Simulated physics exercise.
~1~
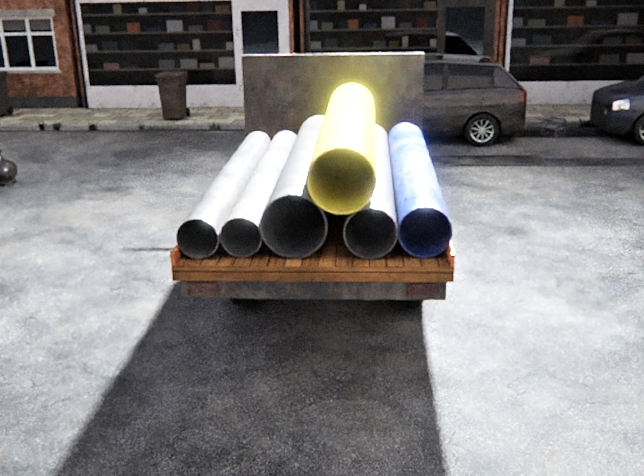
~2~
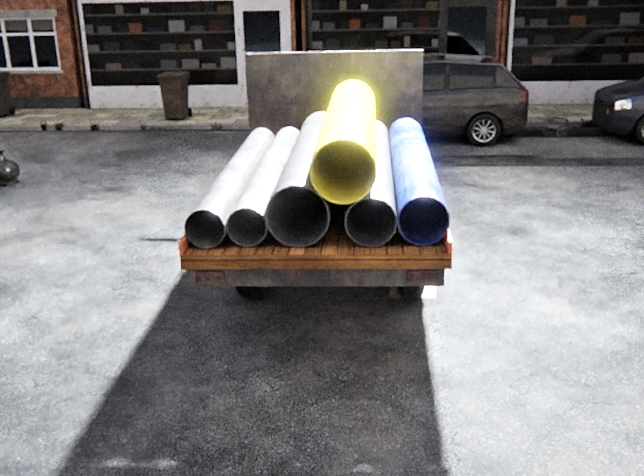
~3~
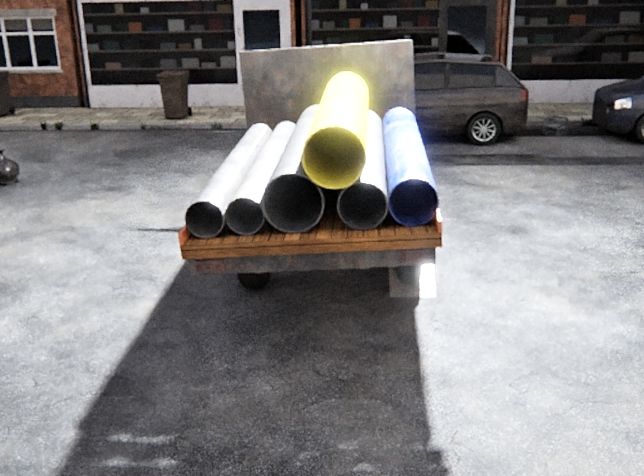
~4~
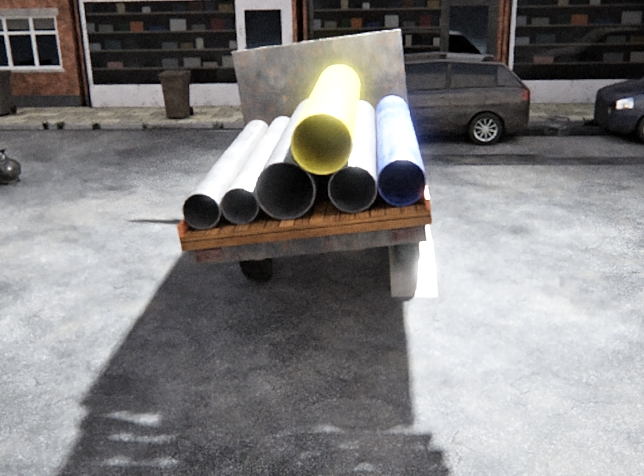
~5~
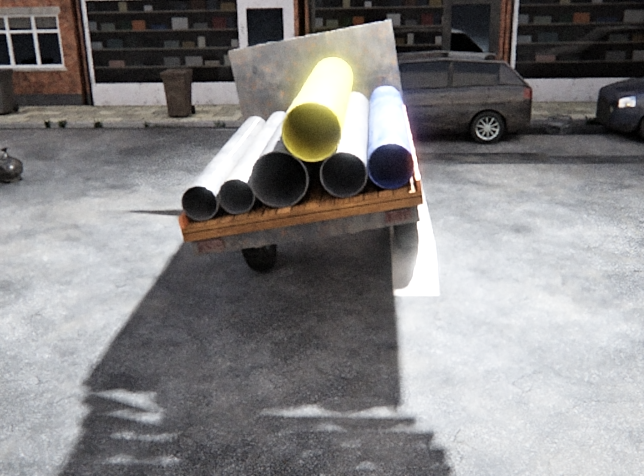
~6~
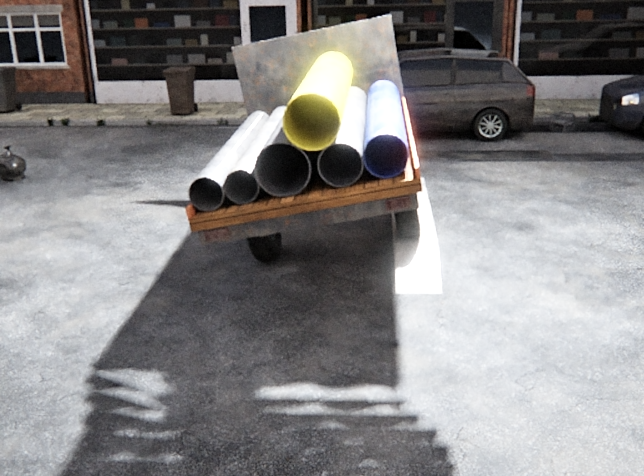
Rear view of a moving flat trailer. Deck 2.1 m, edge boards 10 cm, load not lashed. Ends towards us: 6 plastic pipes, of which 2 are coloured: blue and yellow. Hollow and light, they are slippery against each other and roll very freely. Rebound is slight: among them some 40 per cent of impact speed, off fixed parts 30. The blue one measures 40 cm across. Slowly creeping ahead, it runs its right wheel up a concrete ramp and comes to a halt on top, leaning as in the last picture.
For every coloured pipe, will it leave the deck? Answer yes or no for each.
Blue - no, yellow - no.
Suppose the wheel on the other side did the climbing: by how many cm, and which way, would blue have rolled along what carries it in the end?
Net shift: Near 0 cm right.
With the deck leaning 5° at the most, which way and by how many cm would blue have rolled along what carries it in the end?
Leftwards, around 0 cm.
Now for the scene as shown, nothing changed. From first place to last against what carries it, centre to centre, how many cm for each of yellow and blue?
Yellow 5, blue 5.
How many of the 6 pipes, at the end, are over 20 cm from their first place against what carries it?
0.
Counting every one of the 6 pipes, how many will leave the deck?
I make it 0 exactly.
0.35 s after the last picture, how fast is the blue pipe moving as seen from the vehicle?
Speed: Approx. 0.0 m/s.
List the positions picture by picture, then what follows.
The first frame shows blue (425, 234), yellow (342, 181); 5 of the 6 make up the bottom layer.
The second frame shows blue (424, 222), yellow (343, 172); the deck is level.
The third frame shows blue (414, 204), yellow (334, 158); the deck slopes 3° down to the left.
The fourth frame shows blue (402, 184), yellow (322, 144); the deck slopes 7° down to the left.
The fifth frame shows blue (391, 167), yellow (312, 132); the deck slopes 10° down to the left.
The sixth frame shows blue (386, 157), yellow (312, 122); the deck slopes 10° down to the left.
Another 0.4 s on from the last picture, blue is on the deck, 30 cm from the right edge; yellow is up on others, 85 cm from the right edge; 0 off so far.
In the end (0.8 s after the last picture), blue is on the deck, 30 cm from the right edge; yellow is up on others, 85 cm from the right edge; 0 off so far.
